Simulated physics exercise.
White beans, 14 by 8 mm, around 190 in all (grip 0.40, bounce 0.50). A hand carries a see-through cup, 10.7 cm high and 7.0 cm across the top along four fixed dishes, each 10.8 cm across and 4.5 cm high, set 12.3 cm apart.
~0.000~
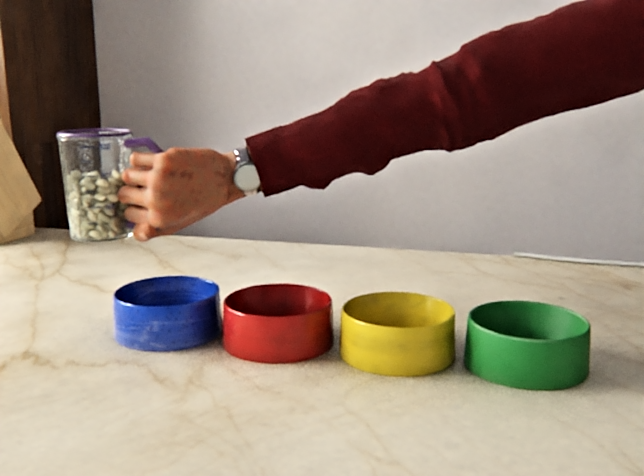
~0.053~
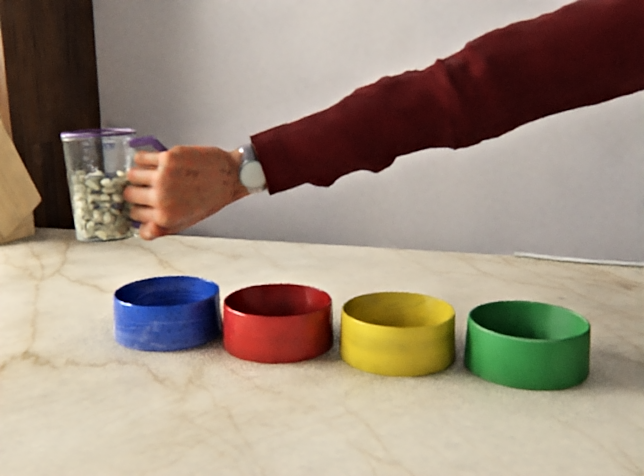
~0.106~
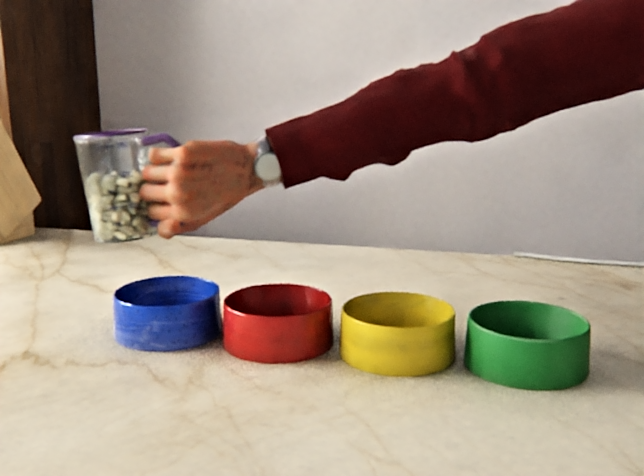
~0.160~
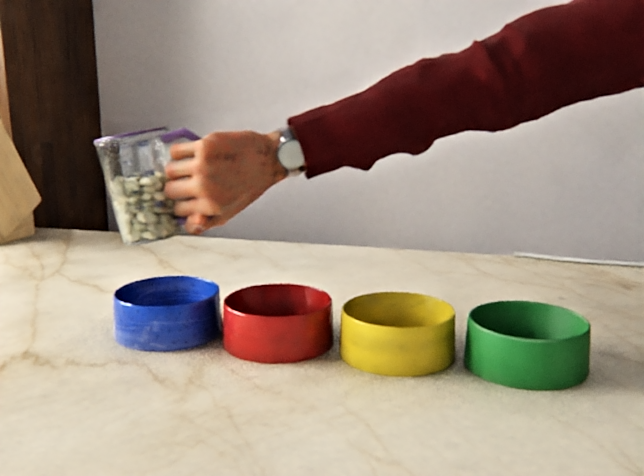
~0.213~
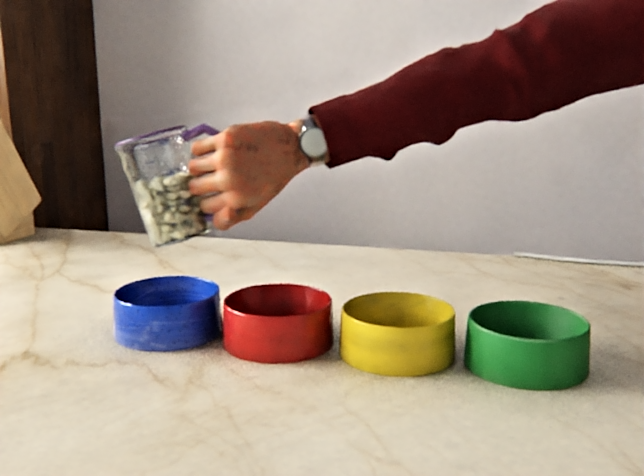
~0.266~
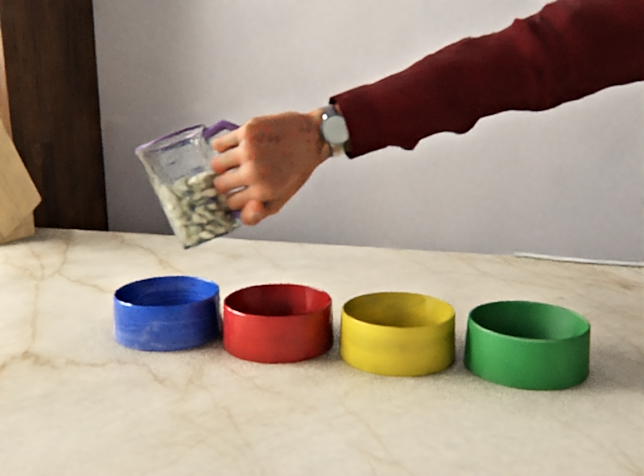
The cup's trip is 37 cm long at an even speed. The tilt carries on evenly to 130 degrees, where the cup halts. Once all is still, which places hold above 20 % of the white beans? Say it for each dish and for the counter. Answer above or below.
Red below, blue below, green below, yellow above, counter below.
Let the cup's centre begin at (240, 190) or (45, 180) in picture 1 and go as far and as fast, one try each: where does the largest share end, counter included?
Most goes to: Green; red.
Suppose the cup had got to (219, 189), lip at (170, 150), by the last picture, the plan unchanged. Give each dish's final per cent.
Red 0; blue 0; green 0; yellow 100.
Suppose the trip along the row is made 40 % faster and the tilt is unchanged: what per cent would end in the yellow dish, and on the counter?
Yellow 100; counter 0.
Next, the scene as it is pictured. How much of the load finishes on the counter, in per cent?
Roughly 0 per cent.
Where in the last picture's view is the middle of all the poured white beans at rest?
Near (386, 333).
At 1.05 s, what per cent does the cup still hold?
Some 100 per cent of the load.
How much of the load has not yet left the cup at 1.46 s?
About 0 per cent.
Then, at 0.74 s, tilt 74 degrees; cup holds 100 %.
Then, at 1.05 s, tilt 108 degrees; cup holds 100 %.
Then, at 1.46 s, tilt 130 degrees; cup holds 0 %, yellow 100 %.
At rest (1.9 s), red 0 %, blue 0 %, green 0 %, yellow 100 %, counter 0 %.
